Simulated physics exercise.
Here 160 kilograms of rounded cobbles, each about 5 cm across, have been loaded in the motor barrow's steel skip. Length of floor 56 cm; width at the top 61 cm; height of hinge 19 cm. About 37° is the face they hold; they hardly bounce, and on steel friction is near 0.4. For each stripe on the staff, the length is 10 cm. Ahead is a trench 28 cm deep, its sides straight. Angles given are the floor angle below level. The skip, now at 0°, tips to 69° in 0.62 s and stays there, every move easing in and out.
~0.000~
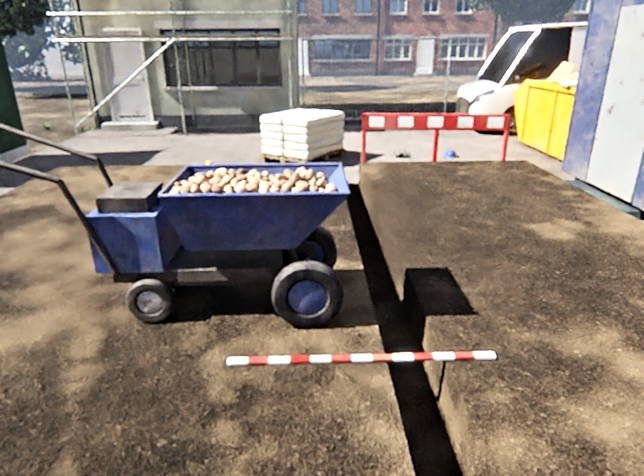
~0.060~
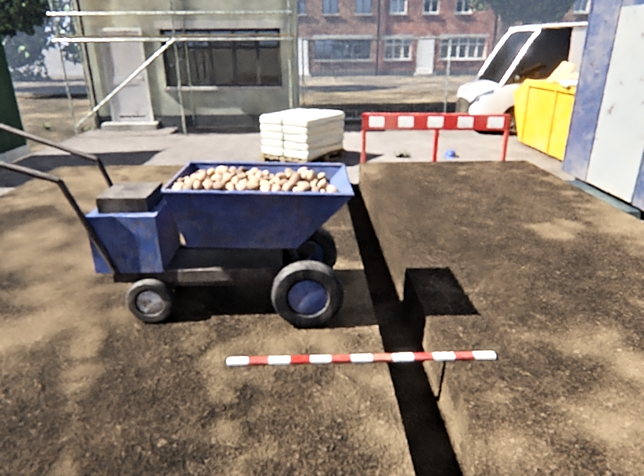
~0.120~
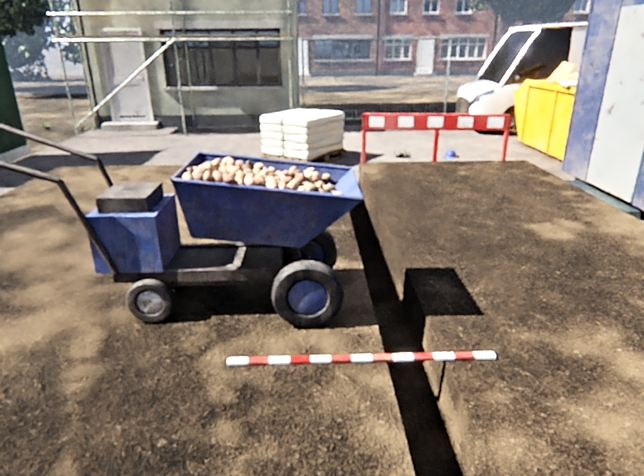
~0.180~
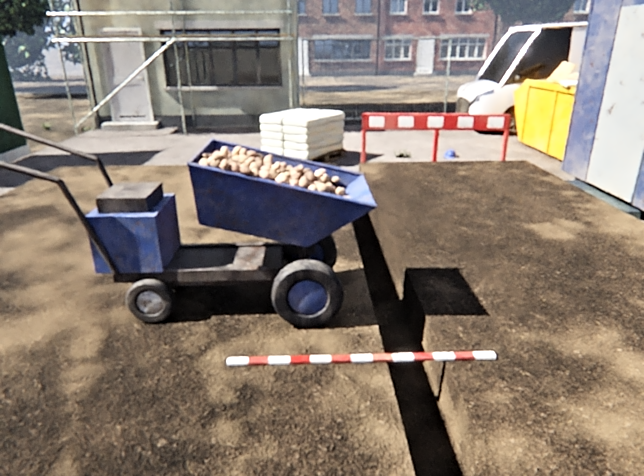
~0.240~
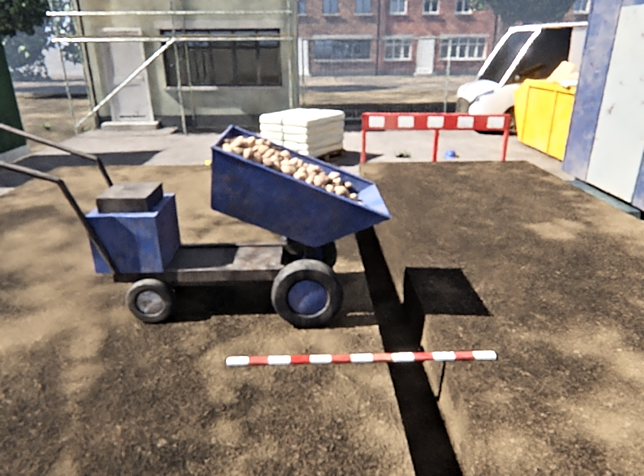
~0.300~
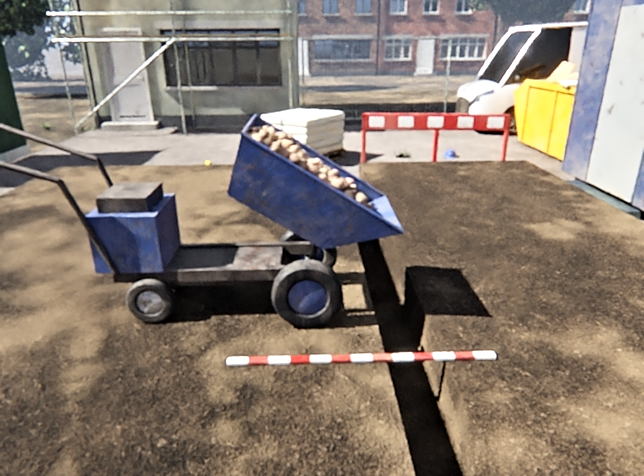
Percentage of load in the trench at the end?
17 per cent.
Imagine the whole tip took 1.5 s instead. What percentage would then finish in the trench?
Close to 30 percent, then.
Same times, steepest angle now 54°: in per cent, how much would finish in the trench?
About 15%.
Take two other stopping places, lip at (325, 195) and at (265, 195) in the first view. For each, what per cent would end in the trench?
Roughly 35 in a hundred from the first, 75 in a hundred from the second.
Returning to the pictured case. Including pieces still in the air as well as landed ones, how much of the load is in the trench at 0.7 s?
Some 0 per cent.
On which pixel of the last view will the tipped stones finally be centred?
Around (475, 293).
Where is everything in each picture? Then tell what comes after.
In the first frame, lip at (350, 193), floor tilted 0°, highest stones at (233, 175).
In the second frame, lip at (354, 195), floor tilted 2°, highest stones at (233, 173); the stones move at 0.5 m/s on average.
In the third frame, the skip is at 7°, its lip at (363, 199); the top of the load is at (221, 166); the stones move at 0.9 m/s on average.
In the fourth frame, the skip is at 14°, its lip at (376, 206); the top of the load is at (229, 156); the stones move at 1.3 m/s on average.
In the fifth frame, lip at (391, 218), floor tilted 23°, highest stones at (245, 144); the stones move at 1.5 m/s on average.
In the sixth frame, lip at (403, 232), floor tilted 33°, highest stones at (265, 134); the stones move at 1.7 m/s on average.
After 0.5 s the floor is at 58°; 100 % in the skip; the foremost stones are at (406, 243).
After 0.7 s the floor is at 69°; 66 % in the skip, 1 % in the trench, 32 % past the trench; the foremost stones are at (483, 301).
After 1.1 s the floor is at 69°; 14 % in the skip, 4 % in the trench, 82 % past the trench; the foremost stones are at (627, 294).
After 3.0 s the floor is at 69°; 0 % in the skip, 17 % in the trench, 83 % past the trench; the foremost stones are past the picture's edge.
